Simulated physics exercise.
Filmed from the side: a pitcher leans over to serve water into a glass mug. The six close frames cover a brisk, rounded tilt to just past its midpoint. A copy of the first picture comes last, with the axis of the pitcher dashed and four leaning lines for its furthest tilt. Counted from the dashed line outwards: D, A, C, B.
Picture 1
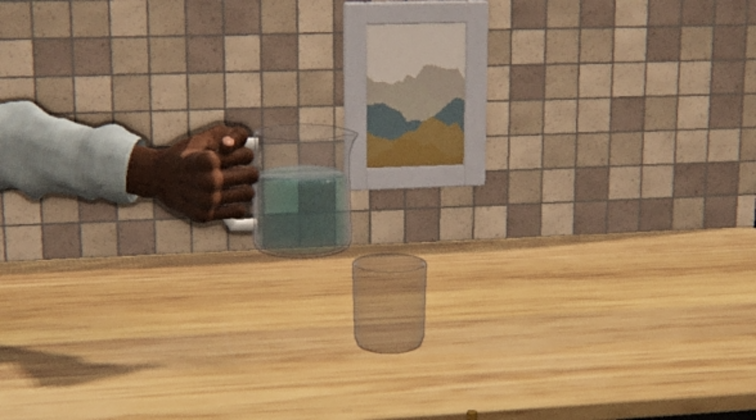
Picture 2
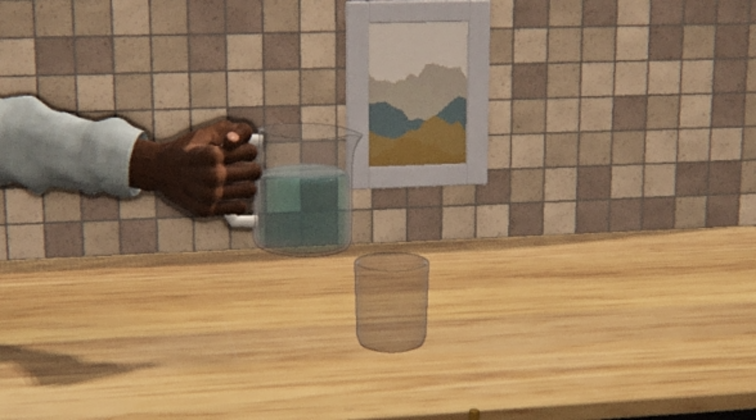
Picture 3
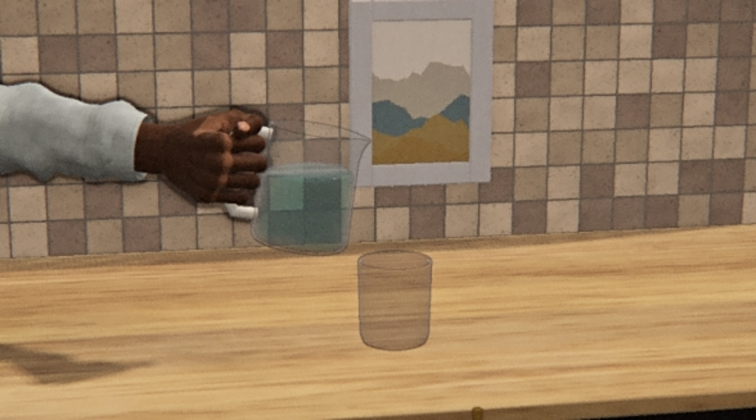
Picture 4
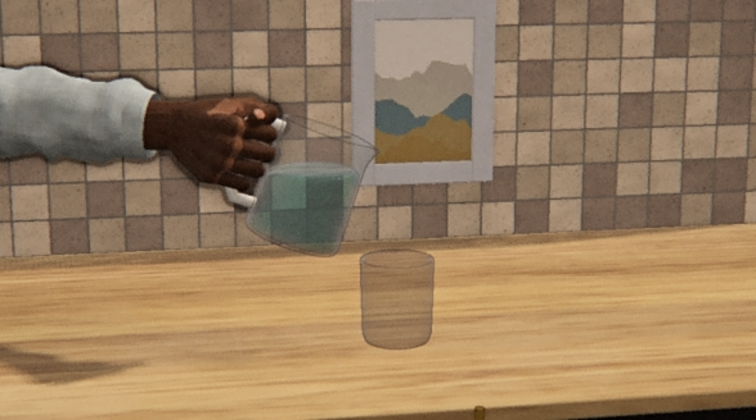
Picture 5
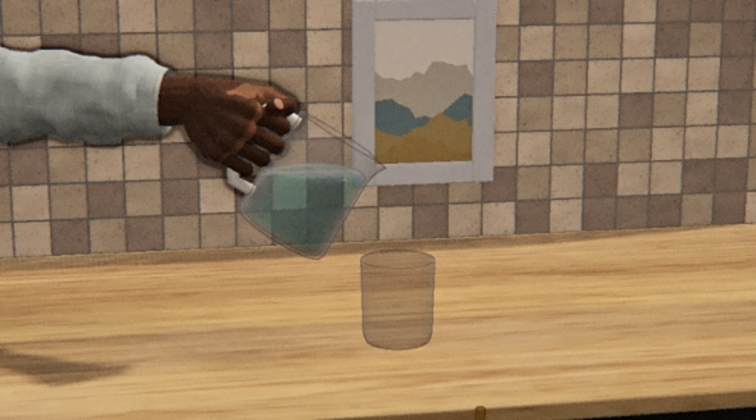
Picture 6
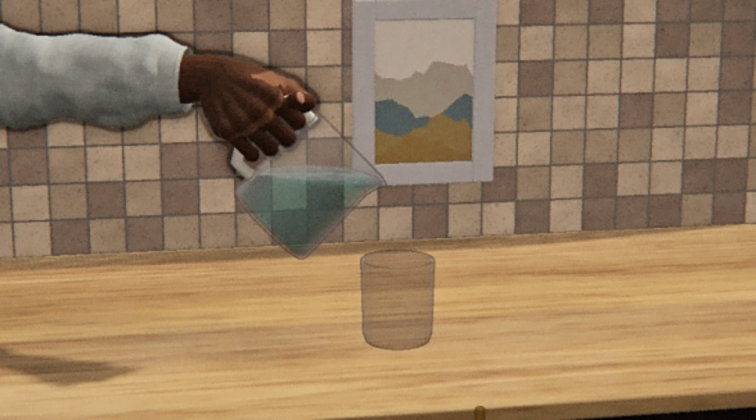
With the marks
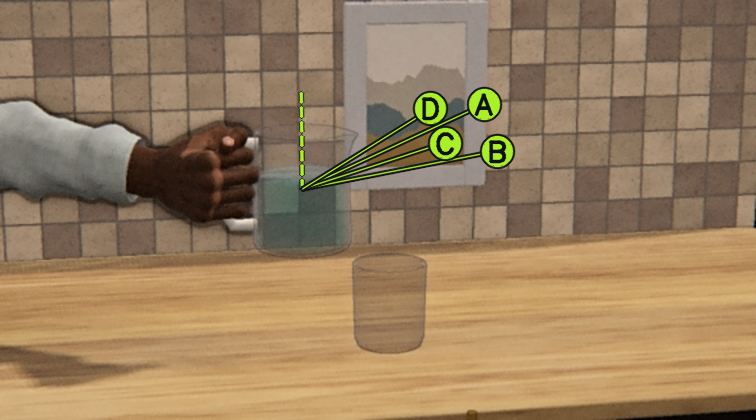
A hand on the left held a clear pitcher of blue-green water above a wooden counter, then gradually tilted it rightward near an empty glass, the water shifting toward the lip while the glass stayed empty.
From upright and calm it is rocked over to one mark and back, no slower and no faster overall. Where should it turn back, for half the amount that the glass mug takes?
A works best here.
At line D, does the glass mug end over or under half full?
Under half.
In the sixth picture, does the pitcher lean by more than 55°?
No, it does not.
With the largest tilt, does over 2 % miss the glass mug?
Yes.
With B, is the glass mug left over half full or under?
Over half.
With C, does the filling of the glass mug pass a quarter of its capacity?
Yes.
On the marked copy, A at (468, 111); B at (480, 154); C at (428, 147); D at (416, 118).
With A, the glass mug ends with about 49 % of what it can hold; 5 % of the water is spilt.
With B, the glass mug ends with about 84 % of what it can hold; 12 % of the water is spilt.
With C, the glass mug ends with about 71 % of what it can hold; 6 % of the water is spilt.
With D, the glass mug ends with about 31 % of what it can hold.
